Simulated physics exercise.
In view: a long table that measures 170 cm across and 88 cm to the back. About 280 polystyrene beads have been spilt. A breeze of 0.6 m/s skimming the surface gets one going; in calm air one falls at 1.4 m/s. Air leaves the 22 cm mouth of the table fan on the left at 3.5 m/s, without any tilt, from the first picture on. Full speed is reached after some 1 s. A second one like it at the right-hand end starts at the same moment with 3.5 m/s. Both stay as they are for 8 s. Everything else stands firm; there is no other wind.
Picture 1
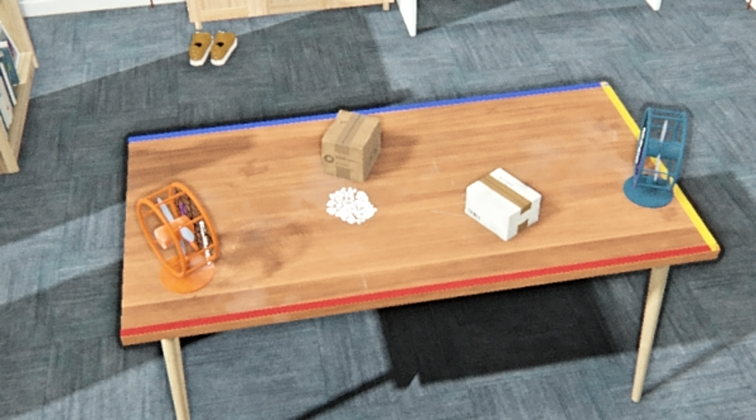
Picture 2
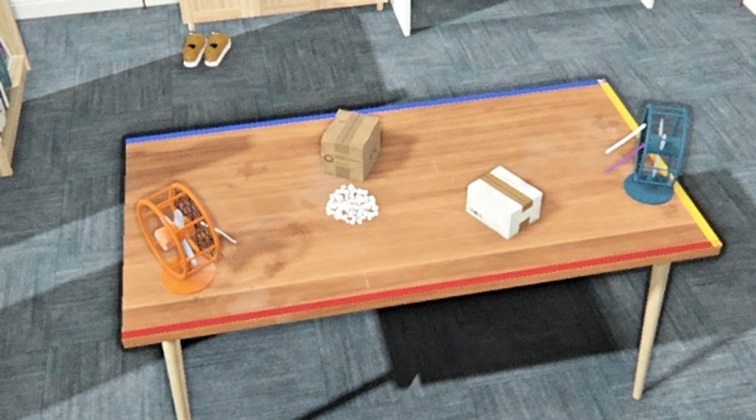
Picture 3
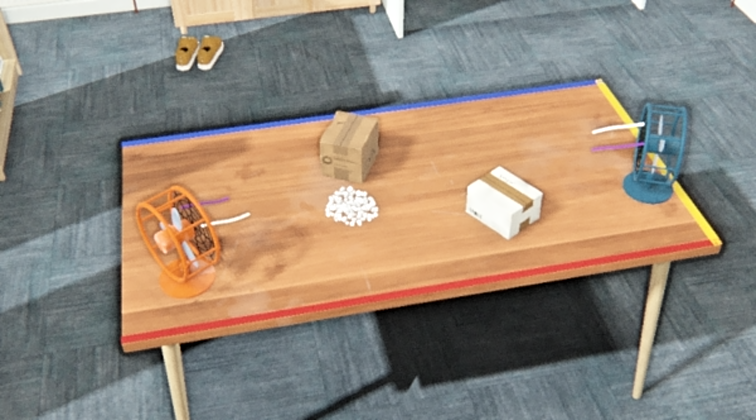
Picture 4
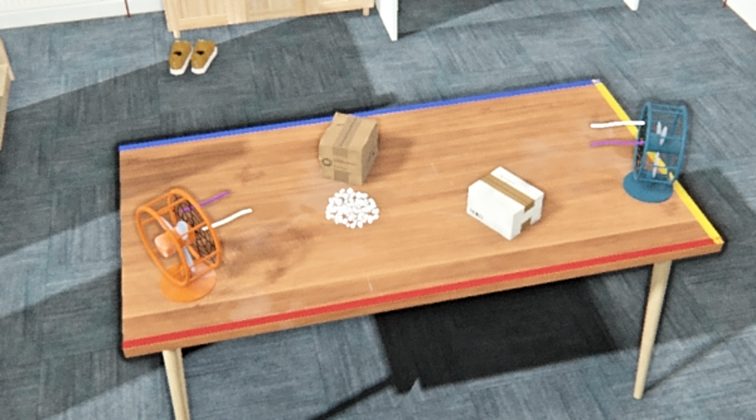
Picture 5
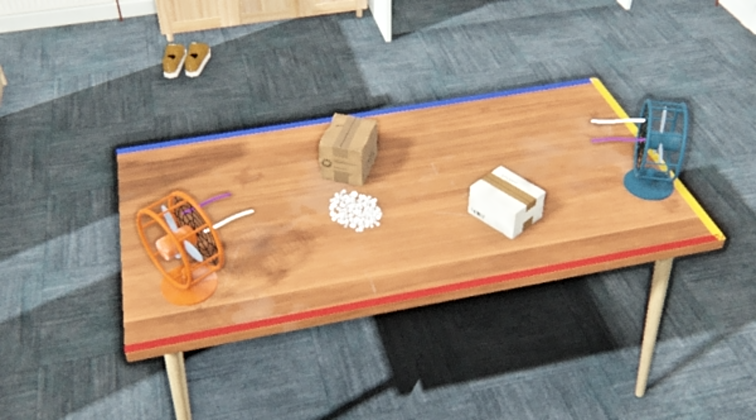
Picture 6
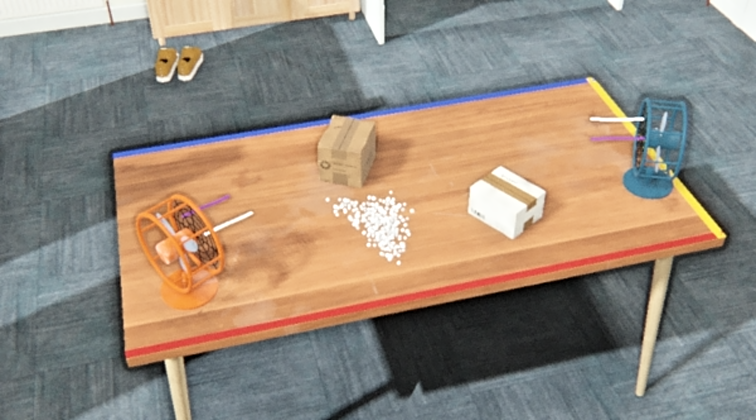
In the video, an orange fan and a blue fan whirl on a wooden table with their ribbons streaming, and a pile of white beads between them, motionless at first, spreads rightward and toward the red edge.
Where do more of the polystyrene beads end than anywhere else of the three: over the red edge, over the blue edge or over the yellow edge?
The biggest group is at the red one.
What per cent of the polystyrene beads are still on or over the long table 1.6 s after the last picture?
About 15 %.
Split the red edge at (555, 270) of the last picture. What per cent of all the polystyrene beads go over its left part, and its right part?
About 100 % left and 0 % right.
Then, 0.7 s after the last picture, 20 % are still on the top, 0 % are over the yellow edge, 0 % over the blue edge and 80 % over the red edge; the middle of those left on the top is near (422, 285).
Then, 1.6 s after the last picture, 16 % are still on the top, 0 % are over the yellow edge, 0 % over the blue edge and 84 % over the red edge; the middle of those left on the top is near (417, 285).
Then, 3.5 s after the last picture, 11 % are still on the top, 0 % are over the yellow edge, 0 % over the blue edge and 89 % over the red edge.
Then, 7.1 s after the last picture, at the end, 0 % are over the yellow edge, 0 % over the blue edge and 99 % over the red edge.
